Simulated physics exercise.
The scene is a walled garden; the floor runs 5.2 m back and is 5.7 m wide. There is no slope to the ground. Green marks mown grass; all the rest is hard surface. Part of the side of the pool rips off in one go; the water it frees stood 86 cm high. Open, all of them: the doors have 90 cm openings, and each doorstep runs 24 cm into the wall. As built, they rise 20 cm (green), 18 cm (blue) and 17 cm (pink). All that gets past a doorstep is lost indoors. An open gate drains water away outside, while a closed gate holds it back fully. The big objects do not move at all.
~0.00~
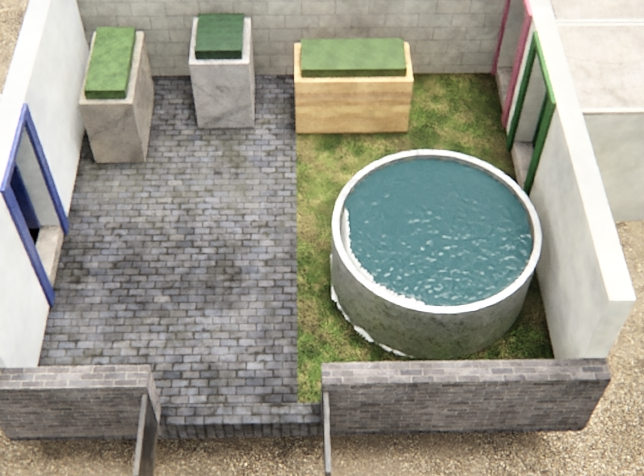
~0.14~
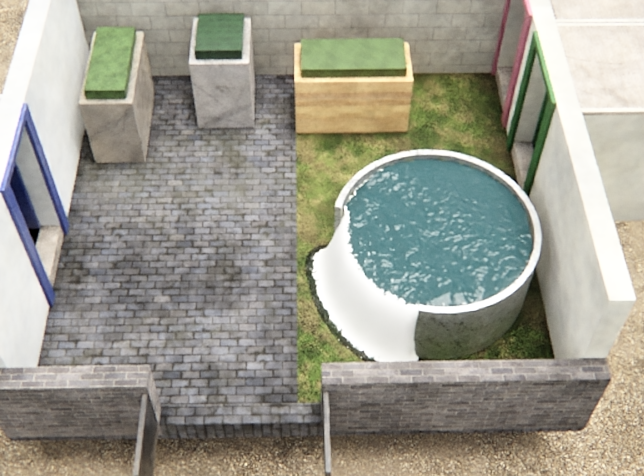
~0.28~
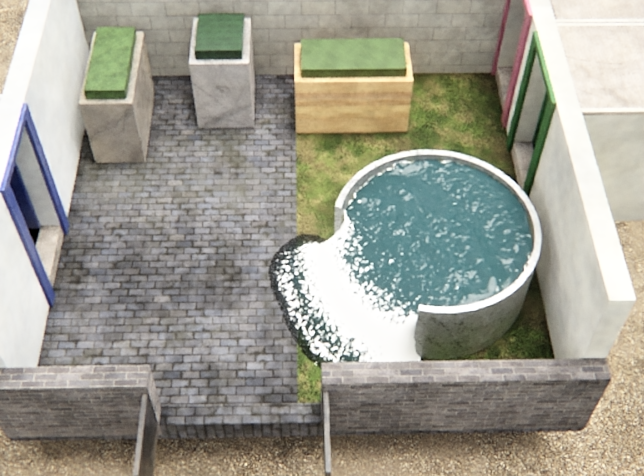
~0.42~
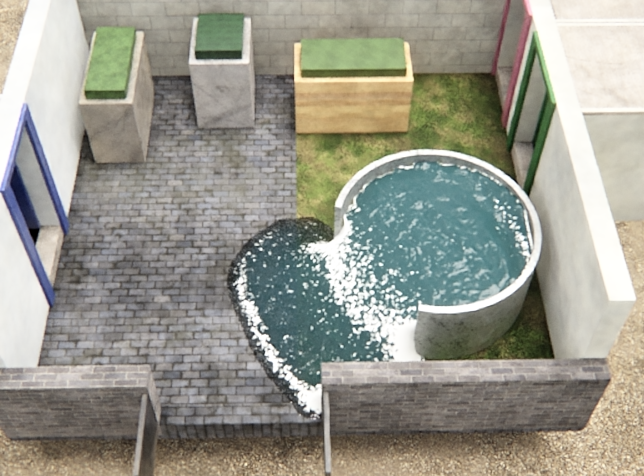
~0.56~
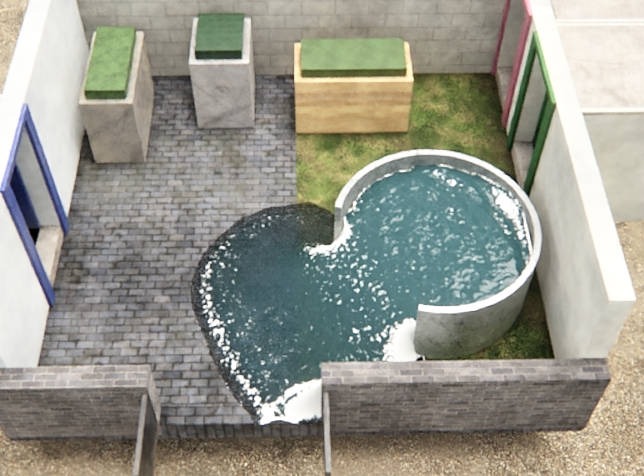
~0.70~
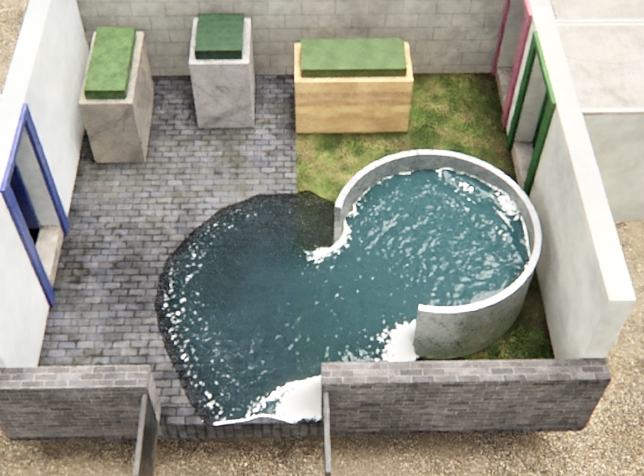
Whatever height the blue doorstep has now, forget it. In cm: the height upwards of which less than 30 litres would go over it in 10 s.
19 cm.
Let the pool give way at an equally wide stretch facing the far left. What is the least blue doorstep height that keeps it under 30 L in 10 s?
About 15 cm.
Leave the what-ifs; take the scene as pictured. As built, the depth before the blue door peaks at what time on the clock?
At about 2.2 s.
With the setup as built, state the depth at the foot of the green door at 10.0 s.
About 13.0 centimetres deep.
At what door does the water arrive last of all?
The answer is the pink one.
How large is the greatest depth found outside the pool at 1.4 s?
Up to some 51 centimetres, I'd say.
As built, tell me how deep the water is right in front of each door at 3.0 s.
In cm: Green 0, blue 21, pink 0.
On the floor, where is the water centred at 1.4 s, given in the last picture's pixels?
The centre of all the water is around (338, 302).
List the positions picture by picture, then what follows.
The pool at (436, 230) is whole and still, 86 cm deep; the blue door at (37, 210) is dry, in the first picture.
The front is at a hidden place, 0.3 m from the gap at (352, 299); 0.4 m2 of floor is wet, 86 cm left at the back, in the second picture.
The front is at a hidden place, 0.7 m from the gap at (352, 302); 1.5 m2 of floor is wet, 86 cm left at the back, in the third picture.
The gap is at (352, 305), the front 1.2 m out at (234, 287); the back of the pool holds 82 cm, in the fourth picture.
The front is at (198, 292), 1.6 m from the gap at (352, 305); 4.6 m2 of floor is wet, 71 cm left at the back, in the fifth picture.
The gap is at (352, 305), the front 2.0 m out at (164, 318); the back of the pool holds 67 cm; the blue door at (37, 210), 3.6 m from the gap, is still 1.3 m from the nearest water, in the sixth picture.
After 1.4 s water covers 55 % of the floor, deepest (51 cm) near (31, 406); 21 cm at the blue door, 0 litres in over its 18 cm doorstep.
After 3.0 s water covers 60 % of the floor, deepest (38 cm) near (120, 167); 21 cm at the blue door, 36 litres in over its 18 cm doorstep.
After 10.0 s water covers 100 % of the floor, deepest (14 cm) near (427, 89); 6 cm at the blue door, 40 litres in over its 18 cm doorstep.
At the blue door as built, the water arrived by 1.3 s and peaked near 30 cm at 2.2 s.
Run again over the same 10 s with other heights there, 48 litres in over 17 cm, 13 litres over 23 cm. The limit of 30 litres is kept from about 19 cm up.
